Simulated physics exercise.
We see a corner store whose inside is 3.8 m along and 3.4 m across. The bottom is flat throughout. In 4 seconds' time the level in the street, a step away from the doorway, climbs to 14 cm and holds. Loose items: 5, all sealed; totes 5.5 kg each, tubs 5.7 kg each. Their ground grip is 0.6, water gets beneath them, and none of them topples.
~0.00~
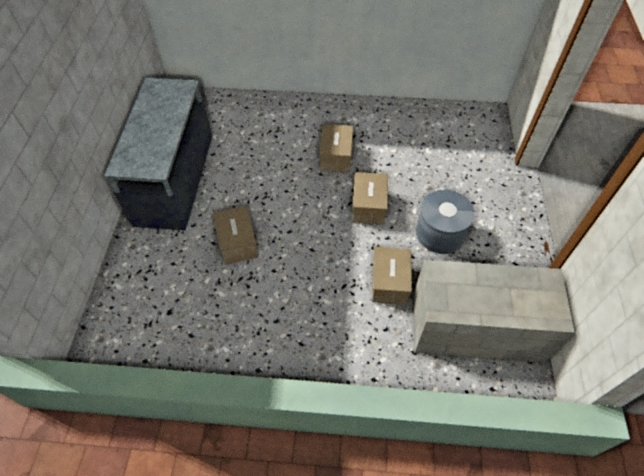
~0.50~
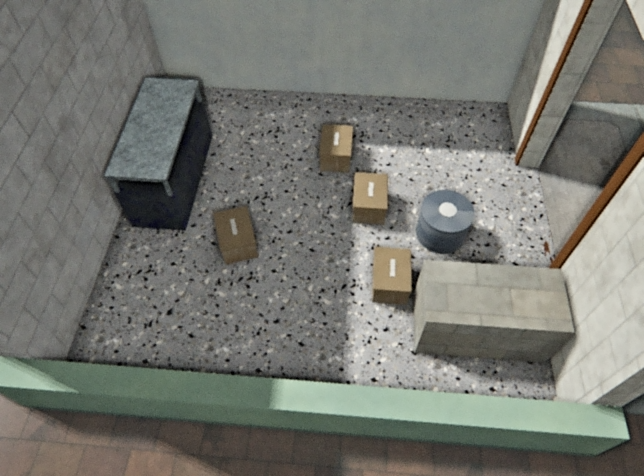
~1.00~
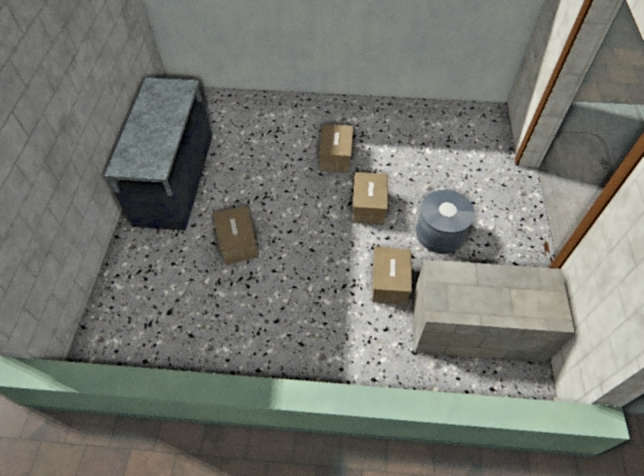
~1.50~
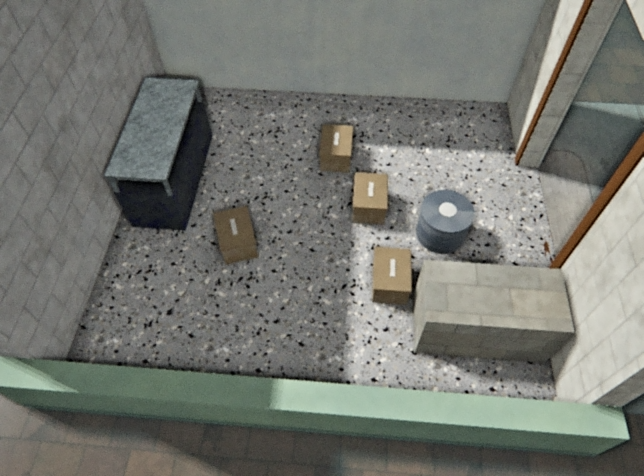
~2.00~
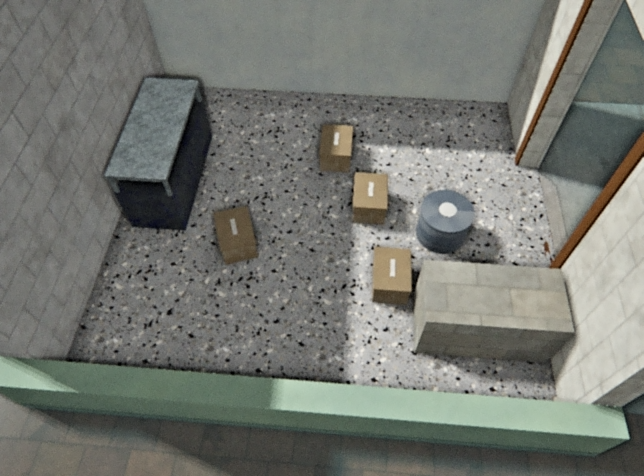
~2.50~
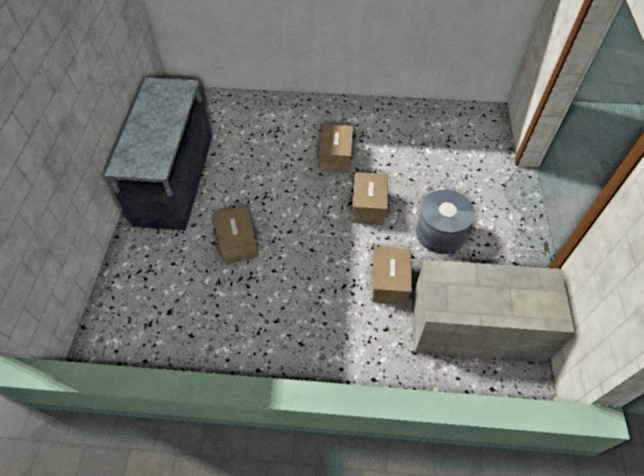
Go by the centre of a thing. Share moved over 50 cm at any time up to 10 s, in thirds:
The moved part is two thirds or larger.
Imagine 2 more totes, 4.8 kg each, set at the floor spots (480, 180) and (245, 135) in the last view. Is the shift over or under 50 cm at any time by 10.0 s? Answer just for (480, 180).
Above the mark.
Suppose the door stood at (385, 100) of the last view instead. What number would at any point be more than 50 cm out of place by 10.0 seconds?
So the tally would be 4.
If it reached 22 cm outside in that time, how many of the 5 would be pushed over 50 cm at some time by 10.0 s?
Count under that change: 5.
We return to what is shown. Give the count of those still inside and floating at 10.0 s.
That would be 4 of them.
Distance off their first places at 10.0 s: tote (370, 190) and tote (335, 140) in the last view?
The first is 150 cm from its start, the second 200 cm.
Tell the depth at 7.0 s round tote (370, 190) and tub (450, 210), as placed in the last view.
Roughly 8 and 4 cm.
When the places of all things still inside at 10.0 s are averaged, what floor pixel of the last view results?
At about (201, 234).
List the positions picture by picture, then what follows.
A tote at (234, 227) rests on the ground; a tote at (371, 190), on the bottom; 0.0 m2 under water; 0 of 5 have shifted, in the first frame.
A tote at (234, 227) rests on the ground; a tote at (371, 190), on the bottom; water covers 0.0 m2; 0 of 5 have shifted, in the second frame.
A tote at (234, 227) rests on the ground; a tote at (371, 190), on the bottom; water covers 0.0 m2; 0 of 5 have shifted, in the third frame.
A tote at (234, 227) rests on the ground; a tote at (371, 190), on the bottom; 0.0 m2 under water; 0 of 5 have shifted, in the fourth frame.
A tote at (234, 227) rests on the ground; a tote at (371, 190) rests on the ground; water covers 0.0 m2; 0 of 5 have shifted, in the fifth frame.
A tote at (234, 227), on the bottom; a tote at (371, 190) rests on the ground; 0.1 m2 under water; 0 of 5 have shifted, in the sixth frame.
After 3.5 s 0 of 5 are over 50 cm from their spots; 0 afloat.
After 4.5 s 0 of 5 are over 50 cm from their spots; 0 afloat.
After 7.0 s 4 of 5 are over 50 cm from their spots; 1 afloat.
After 10.0 s 5 of 5 are over 50 cm from their spots, and 5 have been at some point; 4 afloat.
